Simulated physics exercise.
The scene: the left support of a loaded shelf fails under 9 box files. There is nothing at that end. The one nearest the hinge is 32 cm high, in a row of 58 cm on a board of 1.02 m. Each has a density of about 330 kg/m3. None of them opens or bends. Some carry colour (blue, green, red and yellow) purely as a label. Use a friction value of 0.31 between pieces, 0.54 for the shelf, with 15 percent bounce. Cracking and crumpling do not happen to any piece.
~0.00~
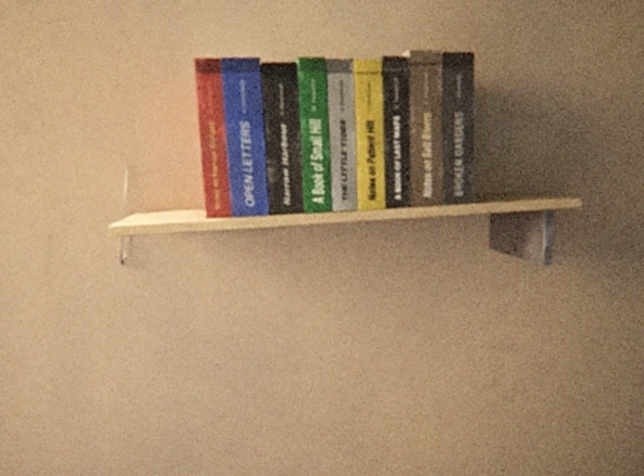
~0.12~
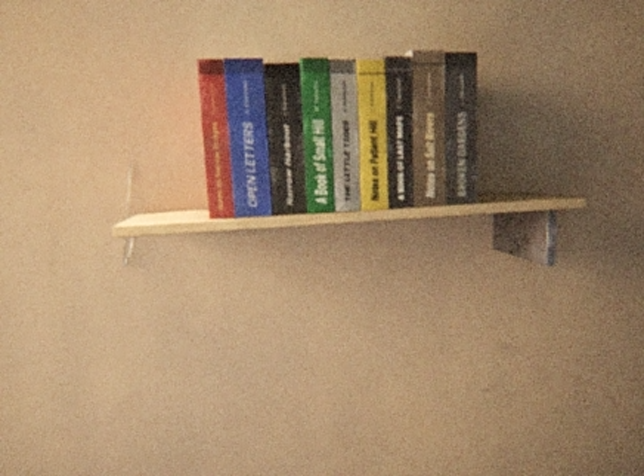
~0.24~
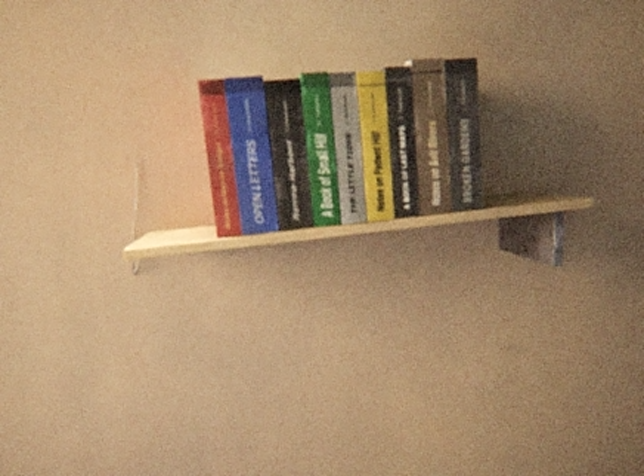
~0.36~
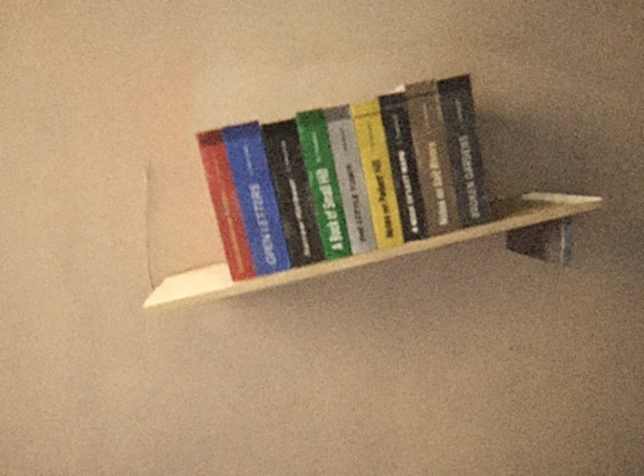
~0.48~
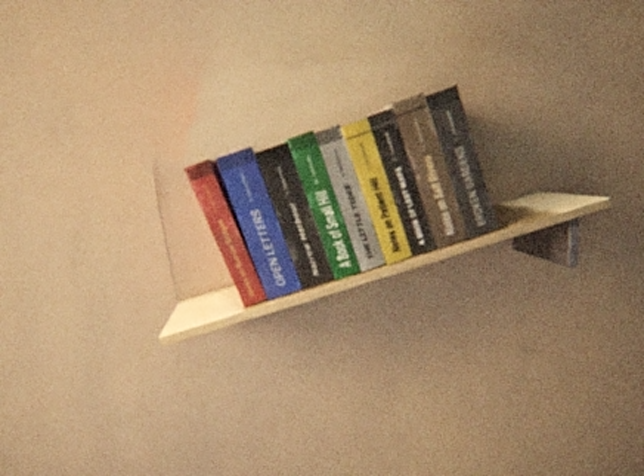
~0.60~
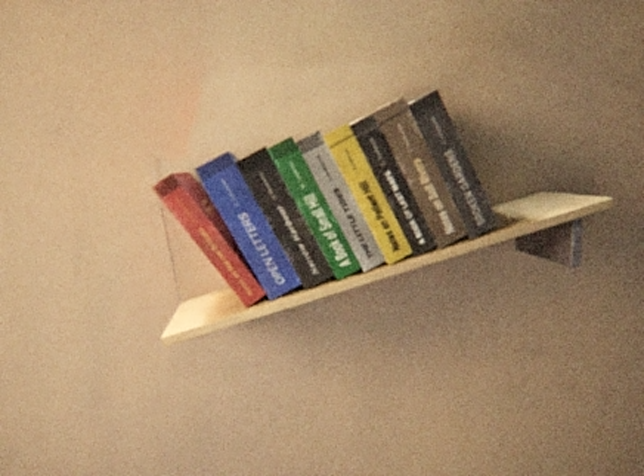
A loaded wall shelf sagged at its left end until it sloped down to the left, and then the row of colourful book-like files leaned over leftward, the red one at the end furthest.
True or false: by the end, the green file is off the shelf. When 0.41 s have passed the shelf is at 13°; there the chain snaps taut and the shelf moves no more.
False; the green file holds its place.
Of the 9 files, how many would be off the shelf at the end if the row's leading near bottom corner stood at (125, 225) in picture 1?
Then 3.
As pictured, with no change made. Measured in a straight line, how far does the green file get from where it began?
Around 25 cm, start to finish.
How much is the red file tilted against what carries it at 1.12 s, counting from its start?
I'd put it at roughly 110 degrees away from its starting angle.
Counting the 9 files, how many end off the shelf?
Tally: 1.
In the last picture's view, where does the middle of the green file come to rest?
Somewhere close to (267, 232), I'd say.
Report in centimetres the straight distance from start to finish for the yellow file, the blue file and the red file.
The yellow one ends around 20 cm from its start, the blue one around 50 cm and the red one around 120 cm.
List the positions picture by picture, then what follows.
In the first picture (places mark the middle of the side facing us; the camera pans a little; leans and shifts are taken against what carries them), shelf's free end (126, 231) slope 0°; green file (315, 137); yellow file (371, 136); red file (213, 140); nothing disturbed.
The second picture shows shelf's free end (129, 231) slope 0°; green file (318, 137).
The third picture shows shelf's free end (139, 254) slope 3°; green file (321, 151).
The fourth picture shows shelf's free end (158, 308) slope 9°; green file (325, 186).
The fifth picture shows shelf's free end (174, 338) slope 13°; green file (325, 207) leaning 3°; red file (227, 236) leaning 6°; 8 disturbed, none off the shelf.
The sixth picture shows shelf's free end (177, 338) slope 13°; green file (316, 210) leaning 12°; red file (211, 242) leaning 20°; blue file (250, 228) leaning 12°; 9 disturbed, none off the shelf.
After 0.68 s, none of the 9 files off the shelf, 9 disturbed; green file leaning 19°; red file leaning 34°.
After 0.80 s, none of the 9 files off the shelf, 9 disturbed; green file leaning 29°; red file on its side.
After 0.96 s, 1 of the 9 files off the shelf; green file leaning 37°; red file upside down.
After 1.12 s, 1 of the 9 files off the shelf; green file leaning 45°; red file on its side.
At rest (1.5 s), 1 of the 9 files off the shelf; green file leaning 46°; red file on its side; blue file on its side. As the last picture would show them, middles, green file near (267, 232).
